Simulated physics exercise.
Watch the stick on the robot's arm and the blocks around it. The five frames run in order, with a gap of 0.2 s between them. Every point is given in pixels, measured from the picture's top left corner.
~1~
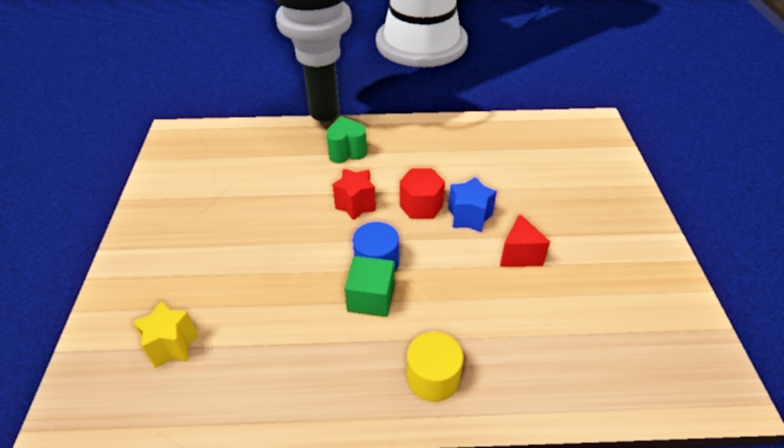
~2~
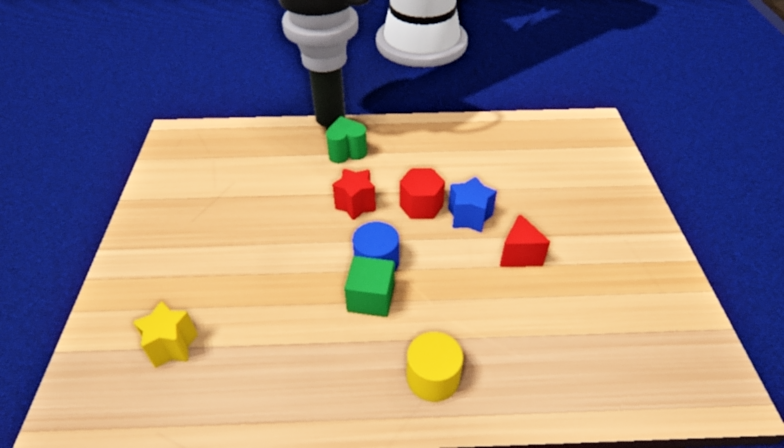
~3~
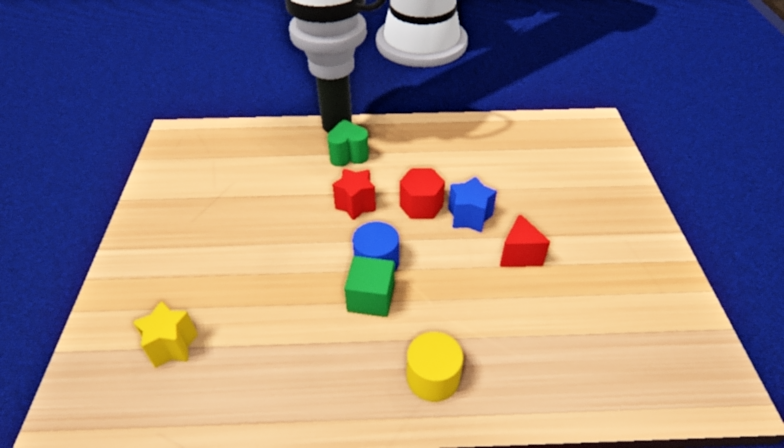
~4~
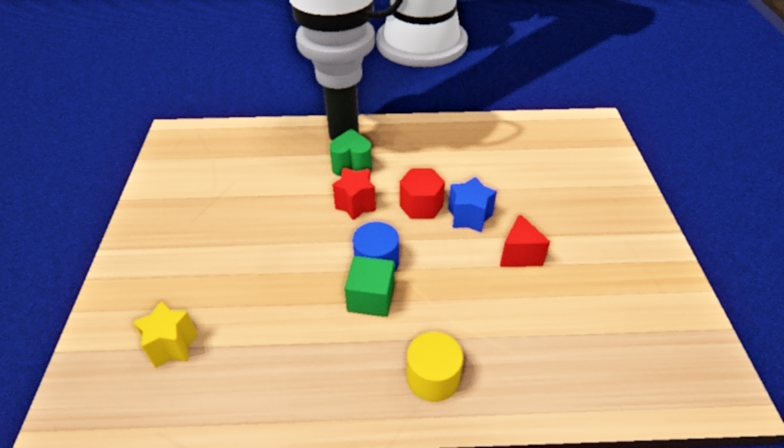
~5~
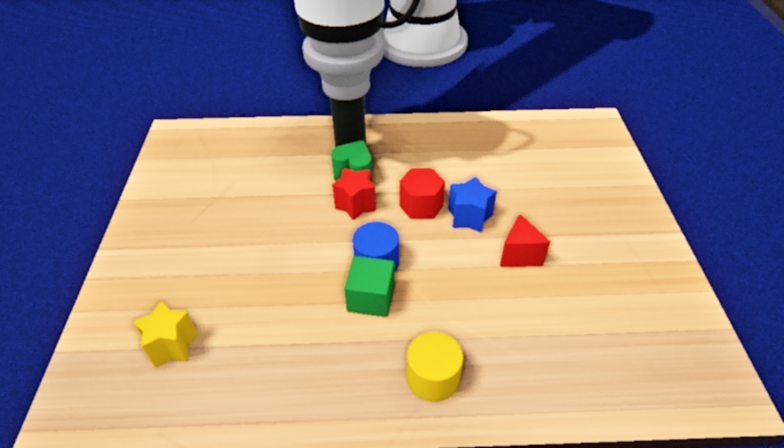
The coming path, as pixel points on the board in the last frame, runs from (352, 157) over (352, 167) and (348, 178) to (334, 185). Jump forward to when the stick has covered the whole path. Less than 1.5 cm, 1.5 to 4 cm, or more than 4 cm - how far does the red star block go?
1.5 to 4 cm.
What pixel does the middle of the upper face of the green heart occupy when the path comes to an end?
It is at (353, 177).
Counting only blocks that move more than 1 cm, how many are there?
My prediction: Two blocks.
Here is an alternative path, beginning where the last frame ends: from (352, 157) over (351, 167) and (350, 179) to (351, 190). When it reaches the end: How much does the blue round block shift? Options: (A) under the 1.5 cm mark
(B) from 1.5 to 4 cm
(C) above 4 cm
I choose A.
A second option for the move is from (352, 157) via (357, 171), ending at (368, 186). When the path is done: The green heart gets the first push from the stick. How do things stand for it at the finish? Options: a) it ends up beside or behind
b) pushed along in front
b
On the path given first. Halfway along, stick (351, 163); green heart (355, 170); red star block (354, 193).
At the end, stick (333, 175); green heart (353, 177), turned 15° anticlockwise; red star block (354, 200); red hexagon unmoved.
